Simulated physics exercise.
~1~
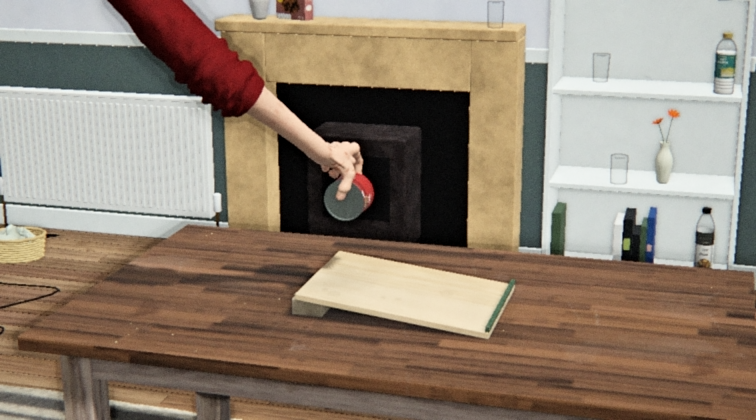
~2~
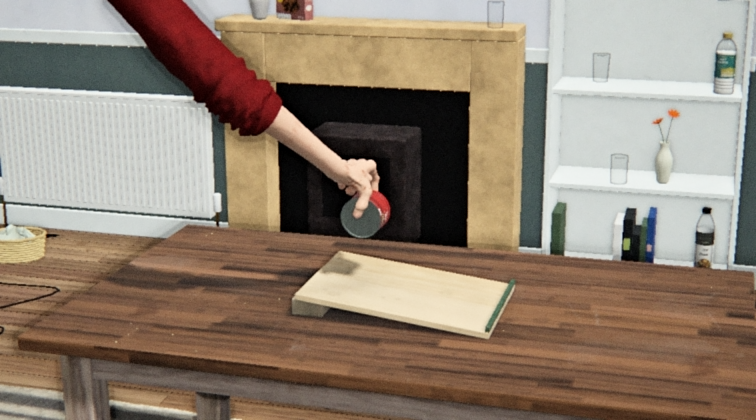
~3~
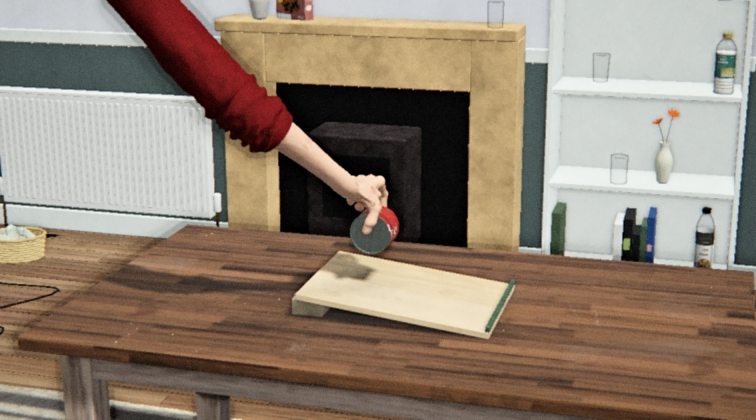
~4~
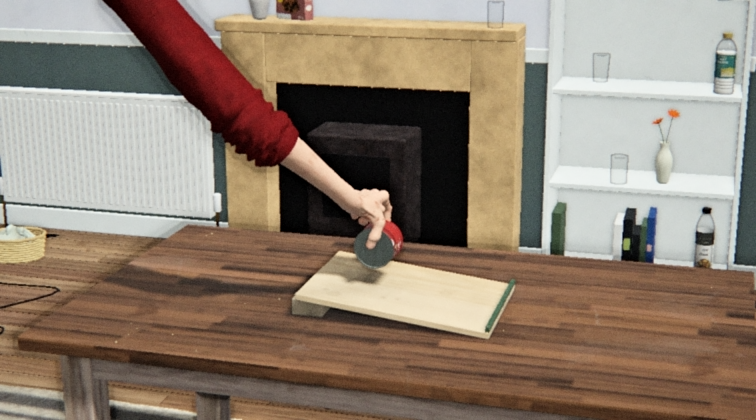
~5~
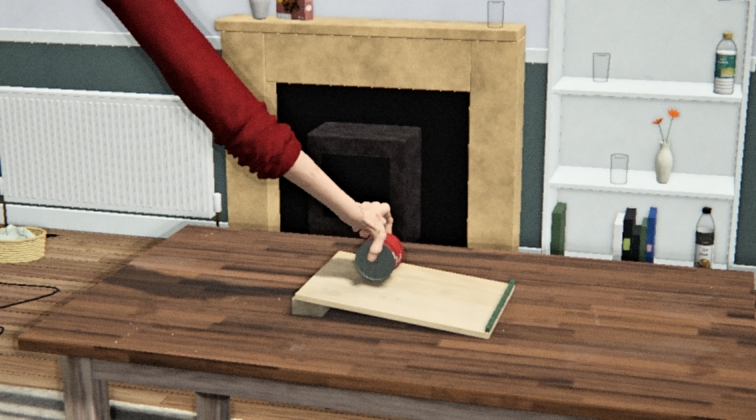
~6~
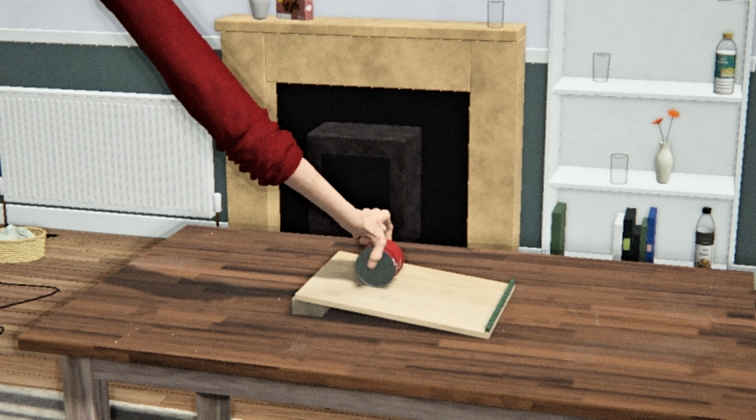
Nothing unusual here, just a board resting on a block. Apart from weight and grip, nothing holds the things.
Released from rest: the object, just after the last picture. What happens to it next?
Next, it travels down the board.
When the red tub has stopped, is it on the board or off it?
The red tub comes off the board.
Then, 0.80 s later than the last frame, red tub moved about its own width near (441, 275).
Then, 1.40 s later than the last frame, red tub now off the board.
Then, 1.90 s later than the last frame, things are still on the move.
Then, 2.60 s later than the last frame, as before.
When it is over, off the board, red tub. The red tub goes downhill.
